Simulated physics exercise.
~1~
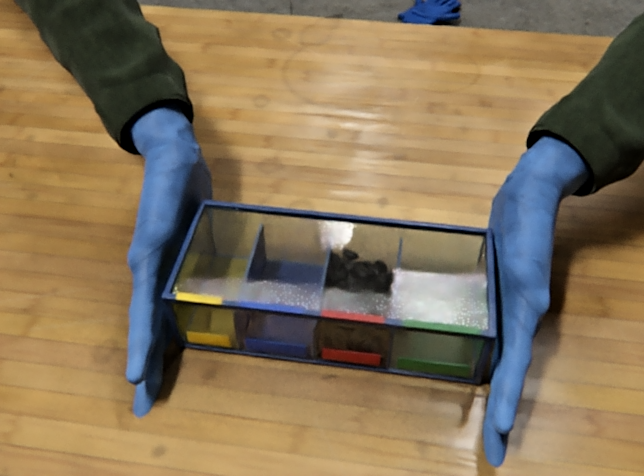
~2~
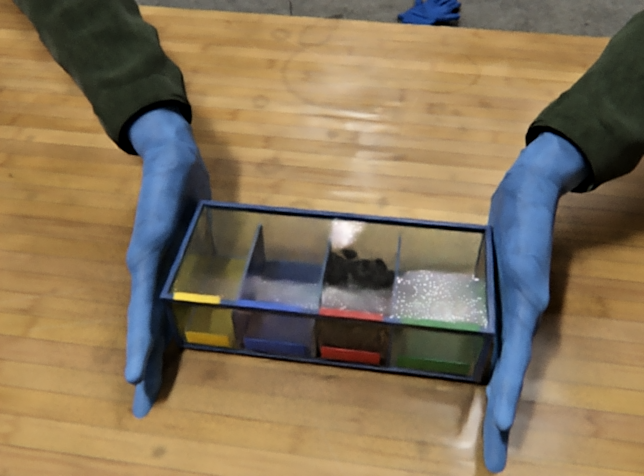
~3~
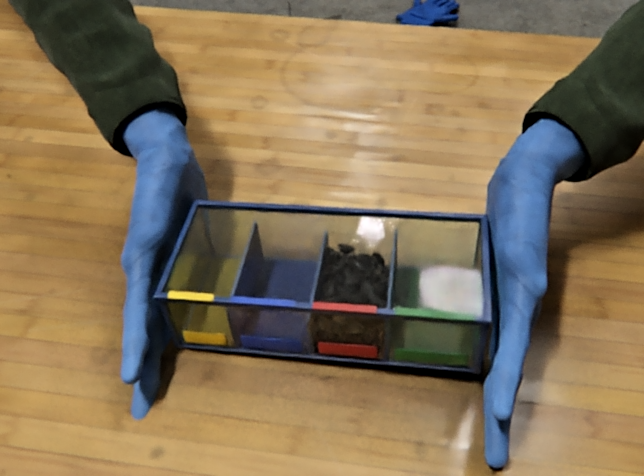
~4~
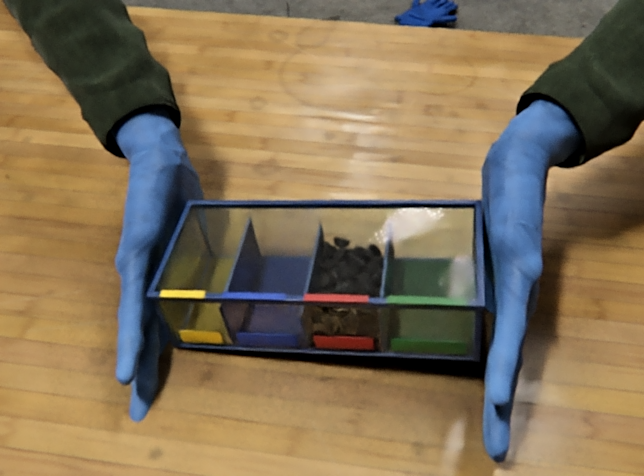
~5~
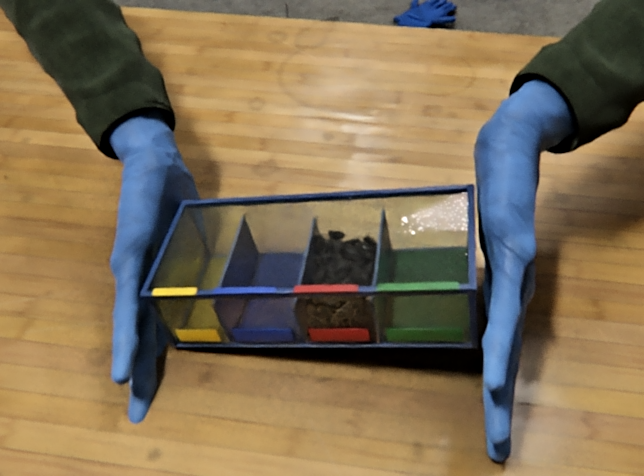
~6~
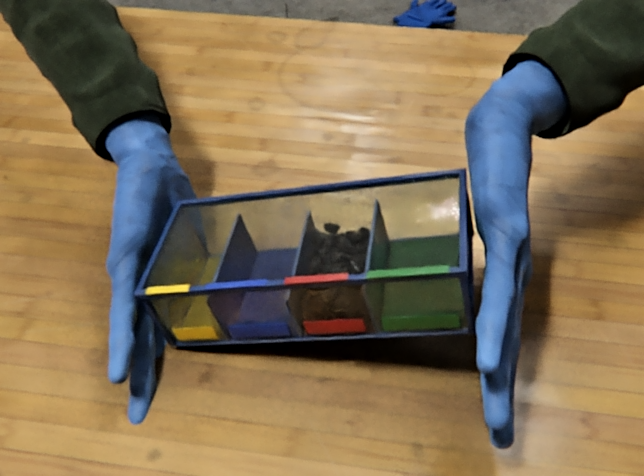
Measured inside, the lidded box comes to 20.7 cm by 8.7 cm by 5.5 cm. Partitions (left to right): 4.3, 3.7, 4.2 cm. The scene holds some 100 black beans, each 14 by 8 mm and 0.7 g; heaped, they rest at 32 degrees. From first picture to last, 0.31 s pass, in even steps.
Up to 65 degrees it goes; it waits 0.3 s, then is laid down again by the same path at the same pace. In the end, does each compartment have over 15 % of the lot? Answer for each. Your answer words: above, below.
Red - above; blue - below; green - below; yellow - below.
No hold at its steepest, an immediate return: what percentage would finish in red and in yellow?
Then red keeps 95% and yellow keeps 0%.
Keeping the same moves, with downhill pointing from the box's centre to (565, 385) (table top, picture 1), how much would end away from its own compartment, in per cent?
Roughly 0 % of the pieces.
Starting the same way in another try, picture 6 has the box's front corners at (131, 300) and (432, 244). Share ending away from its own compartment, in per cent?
That gives some 5 per cent.
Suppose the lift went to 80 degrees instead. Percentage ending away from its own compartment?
Some 15 per cent.
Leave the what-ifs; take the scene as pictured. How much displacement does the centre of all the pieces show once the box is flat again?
I'd put the distance at roughly 1.0 cm.
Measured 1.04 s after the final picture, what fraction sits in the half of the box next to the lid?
20 %.
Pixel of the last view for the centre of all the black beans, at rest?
Estimated resting centre: Around (343, 305).
Then, 1.04 s after the last picture, tilt 65 degrees; red 95 %, blue 5 %.
Then, 1.74 s after the last picture, tilt 32 degrees; red 95 %, blue 5 %.
Then, 2.47 s after the last picture, tilt 0 degrees; red 95 %, blue 5 %.
In the end, red 95 %, blue 5 %, green 0 %, yellow 0 %.
